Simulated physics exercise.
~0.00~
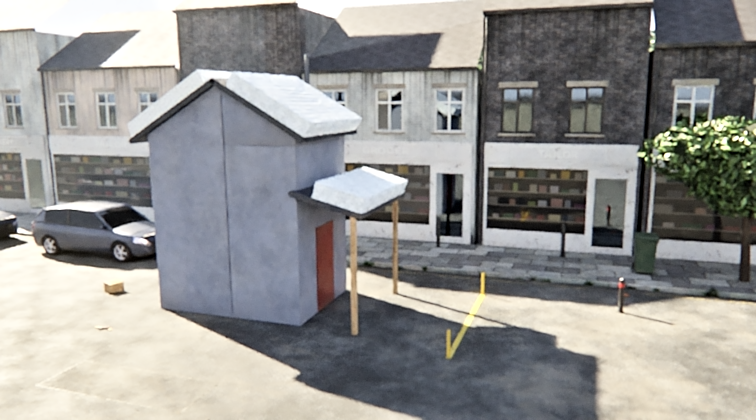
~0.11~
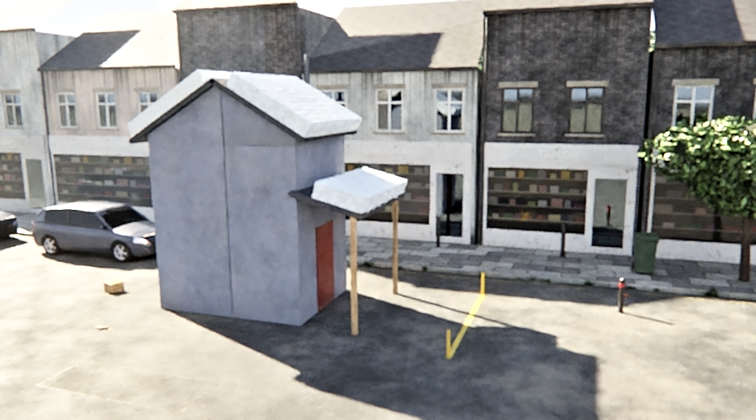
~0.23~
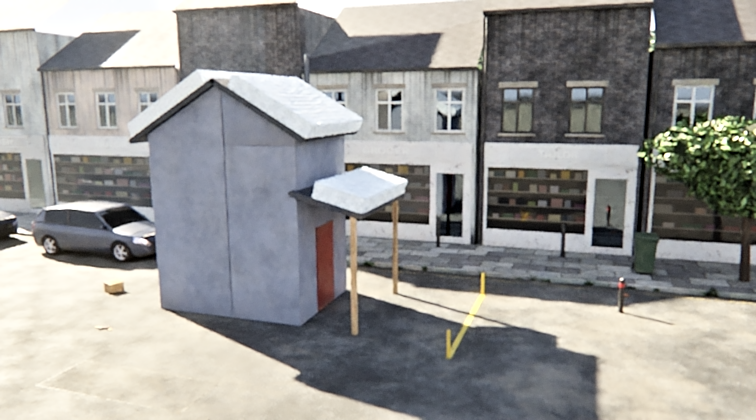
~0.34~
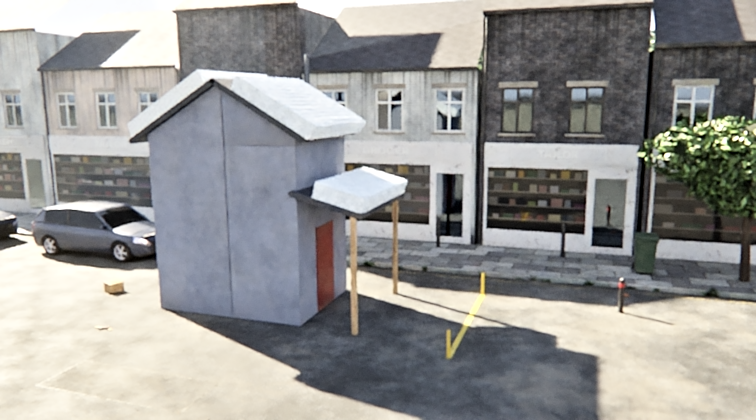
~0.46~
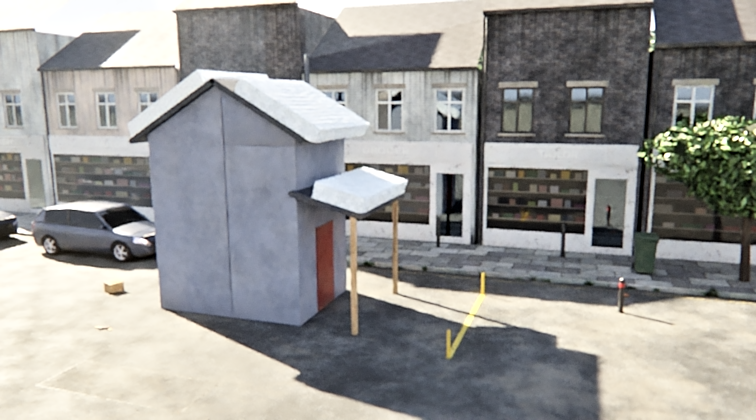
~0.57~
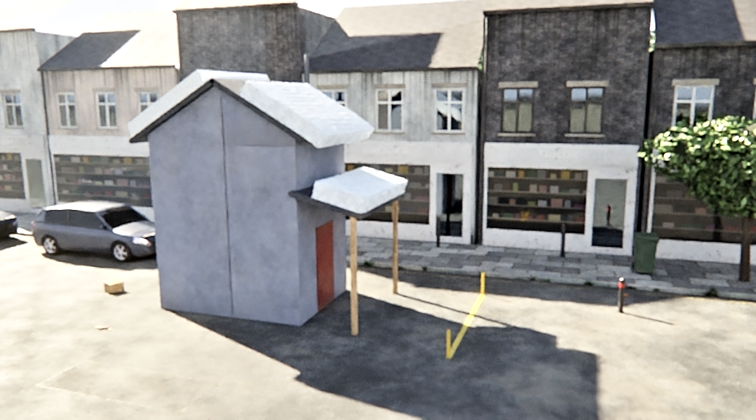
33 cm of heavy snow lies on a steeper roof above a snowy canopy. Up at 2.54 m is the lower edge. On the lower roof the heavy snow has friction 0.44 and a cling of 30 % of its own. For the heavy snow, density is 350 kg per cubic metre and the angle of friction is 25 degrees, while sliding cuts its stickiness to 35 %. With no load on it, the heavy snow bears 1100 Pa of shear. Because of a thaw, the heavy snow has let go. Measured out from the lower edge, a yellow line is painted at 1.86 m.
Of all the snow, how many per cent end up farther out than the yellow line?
I would say about 28 per cent of all the snow ends up past the yellow line.
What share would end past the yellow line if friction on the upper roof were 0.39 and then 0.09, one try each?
It would be 7 % the first time and 35 % the second.
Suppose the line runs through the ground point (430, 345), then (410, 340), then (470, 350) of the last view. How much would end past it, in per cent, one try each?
I'd guess near 40 %, then near 55 %, and near 20 % on the last try.
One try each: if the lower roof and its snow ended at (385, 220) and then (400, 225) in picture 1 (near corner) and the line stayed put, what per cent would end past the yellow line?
16 %, then 10 %.
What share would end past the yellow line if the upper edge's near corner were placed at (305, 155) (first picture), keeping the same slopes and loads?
Roughly 8 per cent.
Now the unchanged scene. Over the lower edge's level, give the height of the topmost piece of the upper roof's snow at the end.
0.6 m, give or take.
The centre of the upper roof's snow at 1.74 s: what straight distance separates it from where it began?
I'd put it near 3.4 m.
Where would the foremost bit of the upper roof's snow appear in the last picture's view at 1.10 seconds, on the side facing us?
It lies at around (359, 185) in the last picture.
After 1.10 s, none is below the lower edge and 0 % is past the line.
After 1.74 s, 32 % is below the lower edge and 0 % is past the line.
After 2.37 s, 73 % is below the lower edge and 22 % is past the line.
After 3.00 s, 73 % is below the lower edge and 28 % is past the line.
After 3.20 s, 73 % is below the lower edge and 28 % is past the line.
